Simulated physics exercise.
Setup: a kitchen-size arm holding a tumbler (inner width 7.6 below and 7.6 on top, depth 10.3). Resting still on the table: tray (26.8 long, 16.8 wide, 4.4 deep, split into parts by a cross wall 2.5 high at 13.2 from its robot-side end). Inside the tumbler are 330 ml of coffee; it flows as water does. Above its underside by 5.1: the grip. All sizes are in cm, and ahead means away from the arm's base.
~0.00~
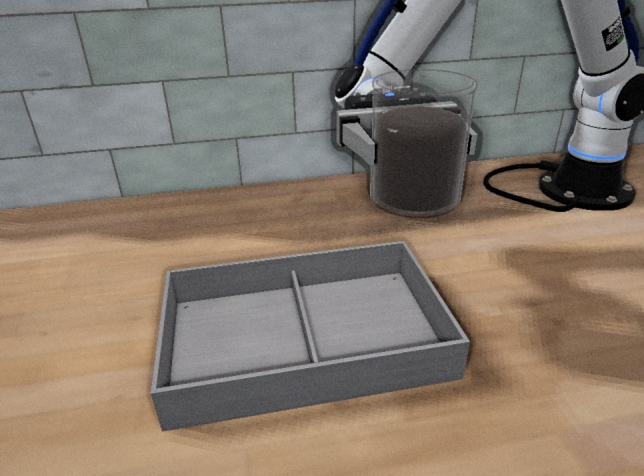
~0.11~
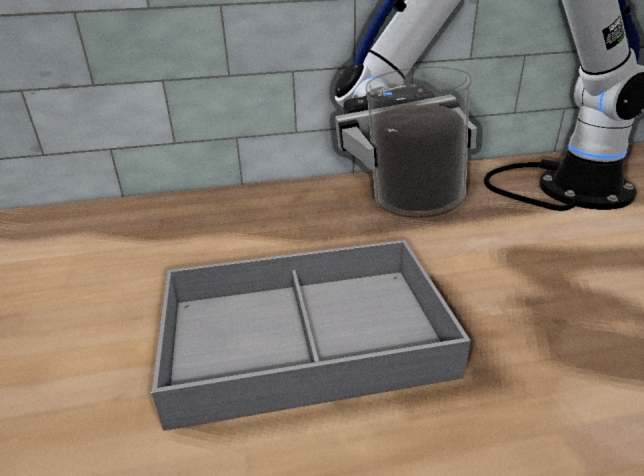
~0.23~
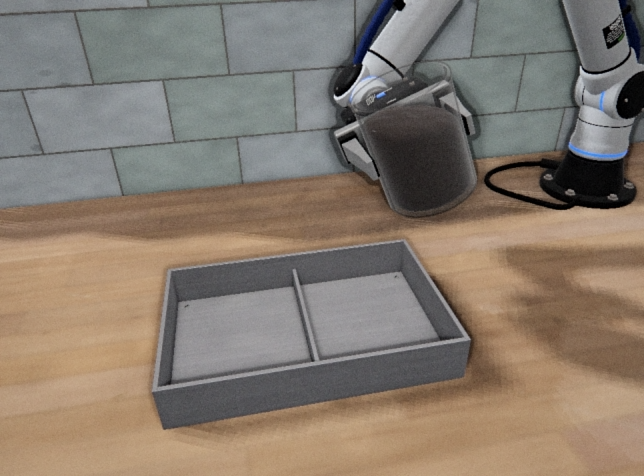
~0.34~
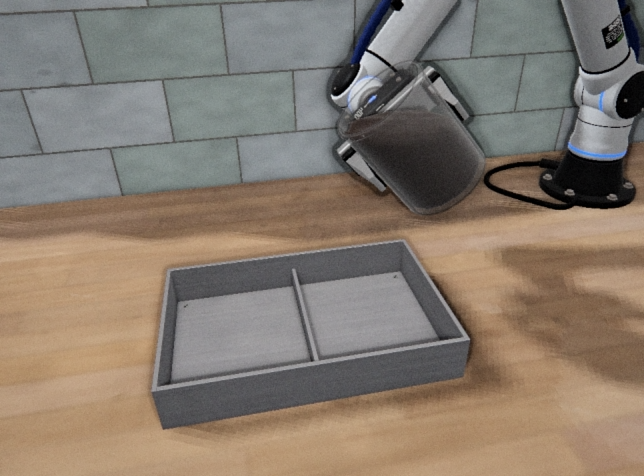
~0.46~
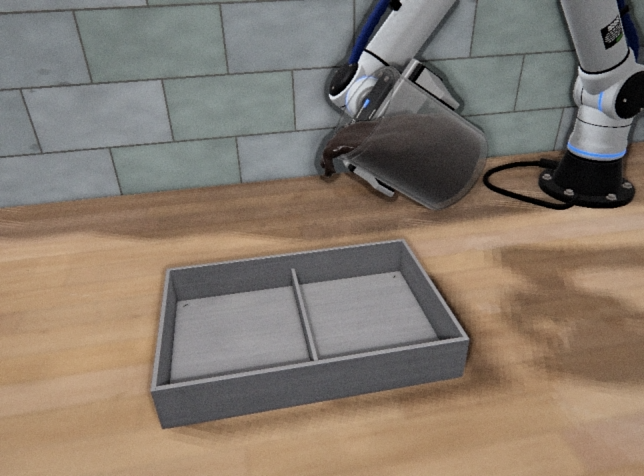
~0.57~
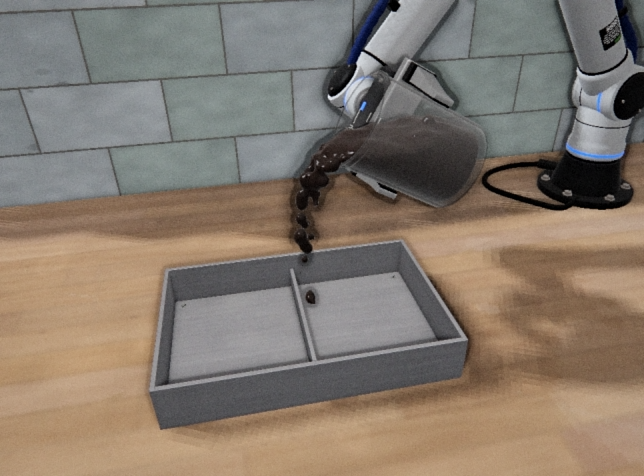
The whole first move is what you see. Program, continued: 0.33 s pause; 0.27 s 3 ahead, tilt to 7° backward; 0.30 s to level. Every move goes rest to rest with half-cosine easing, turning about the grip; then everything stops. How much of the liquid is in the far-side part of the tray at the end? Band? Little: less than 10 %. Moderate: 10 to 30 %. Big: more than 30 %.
Moderate.
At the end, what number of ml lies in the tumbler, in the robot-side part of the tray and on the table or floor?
In order: Approx. 260, 5 and 5 ml.
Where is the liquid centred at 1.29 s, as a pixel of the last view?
The centre lands around (341, 207) in the last view.
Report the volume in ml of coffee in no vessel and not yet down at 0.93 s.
Estimate: Some 15 ml.
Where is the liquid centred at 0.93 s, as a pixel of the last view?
Centre: Approx. (377, 192) px.
After 0.93 s, tilted 59° forward, liquid up to 21 above the table; 260 ml in the tumbler, 50 ml in the far-side part, 5 ml in the robot-side part, 15 ml in the air or running down outside.
After 1.29 s, tilted 5° backward, liquid up to 22 above the table; 260 ml in the tumbler, 65 ml in the far-side part, 5 ml on the table or floor, 5 ml in the robot-side part.
After 1.67 s, level, liquid up to 22 above the table; 260 ml in the tumbler, 60 ml in the far-side part, 5 ml on the table or floor, 5 ml in the robot-side part.
After 2.47 s, level, liquid up to 22 above the table; 260 ml in the tumbler, 60 ml in the far-side part, 5 ml on the table or floor, 5 ml in the robot-side part.
At rest, 260 ml in the tumbler, 60 ml in the far-side part, 5 ml on the table or floor, 5 ml in the robot-side part. That is 19 % in the far-side part of the tray.
